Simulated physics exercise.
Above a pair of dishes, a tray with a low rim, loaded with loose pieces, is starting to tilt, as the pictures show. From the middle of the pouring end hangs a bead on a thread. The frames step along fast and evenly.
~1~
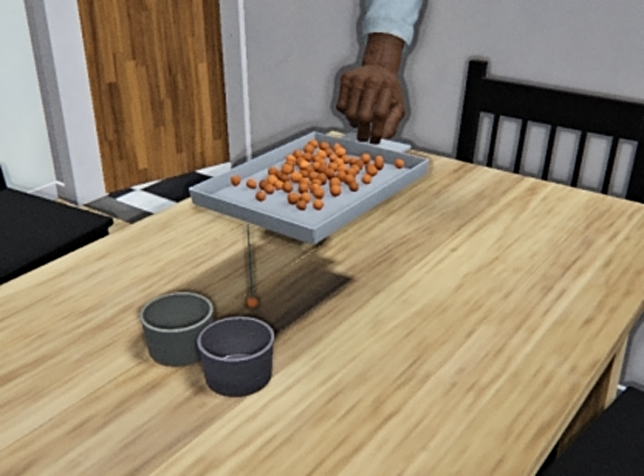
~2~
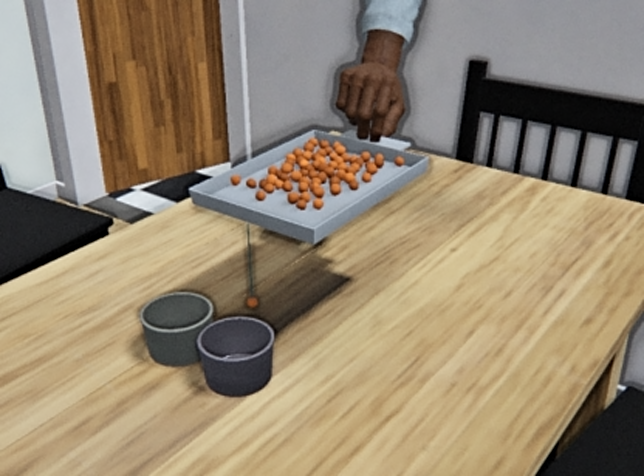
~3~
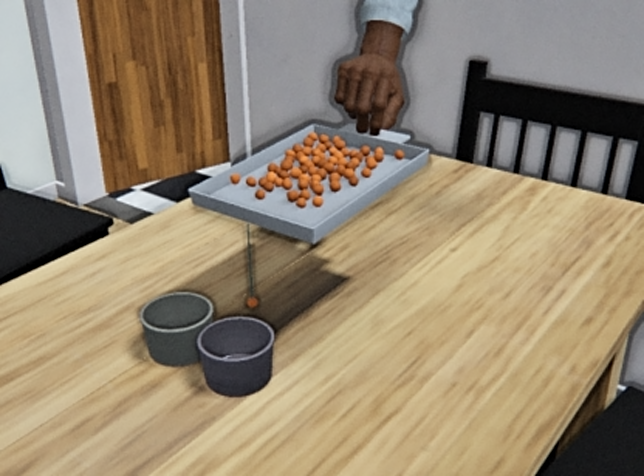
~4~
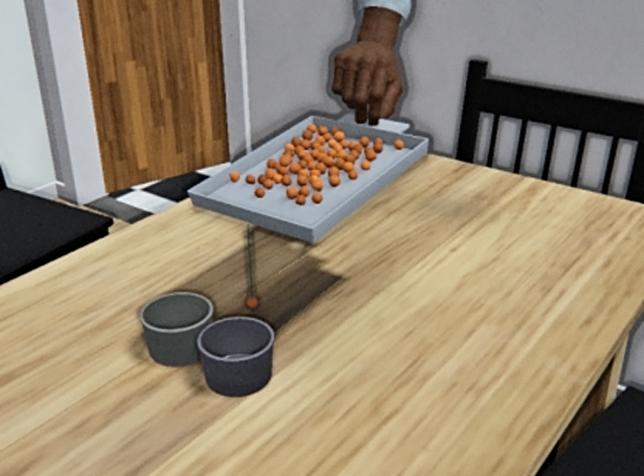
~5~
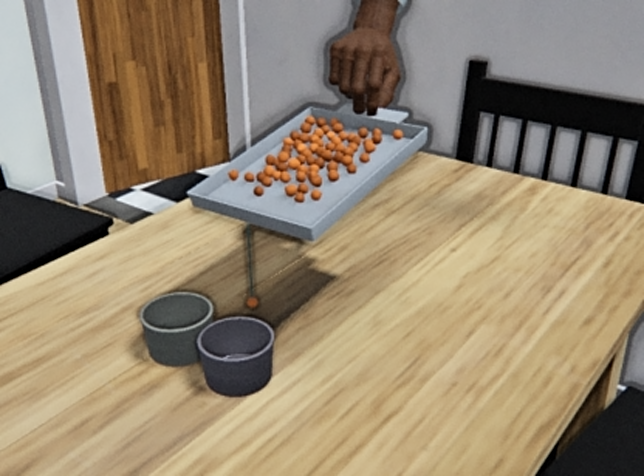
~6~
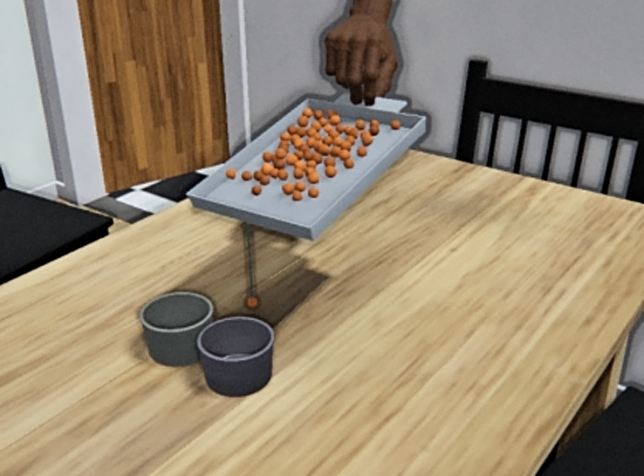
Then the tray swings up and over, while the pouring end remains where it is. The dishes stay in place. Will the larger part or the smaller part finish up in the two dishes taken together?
The larger part does.
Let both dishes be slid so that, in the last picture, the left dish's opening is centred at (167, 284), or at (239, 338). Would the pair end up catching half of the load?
So that's a lesser portion the first time round, a lesser portion the second.
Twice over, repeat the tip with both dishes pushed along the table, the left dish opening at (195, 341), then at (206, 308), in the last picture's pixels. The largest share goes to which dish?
Left side first, Left side second.
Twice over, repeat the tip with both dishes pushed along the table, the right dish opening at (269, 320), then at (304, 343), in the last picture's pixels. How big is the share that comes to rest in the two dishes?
Trial 1 near 20 percent, trial 2 near 10 percent.
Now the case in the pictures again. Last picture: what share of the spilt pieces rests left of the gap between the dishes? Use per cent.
Roughly 70 in a hundred.
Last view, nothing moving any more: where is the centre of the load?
I'd put the middle somewhere around (192, 347).
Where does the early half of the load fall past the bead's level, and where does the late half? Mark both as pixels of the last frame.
First near (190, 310), later near (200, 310).
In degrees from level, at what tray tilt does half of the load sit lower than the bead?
110°.
Just after the last frame, tray tipped steeply; every one on the tray.
A moment on, tray tipped right over; almost all on the tray; just a few in the air.
Further on, tray tipped past a quarter turn; roughly a third in the right dish; roughly half in the left dish; roughly a quarter outside both.
When it is over, tray tipped past a quarter turn; roughly a third in the right dish; roughly half in the left dish; roughly a quarter outside both.
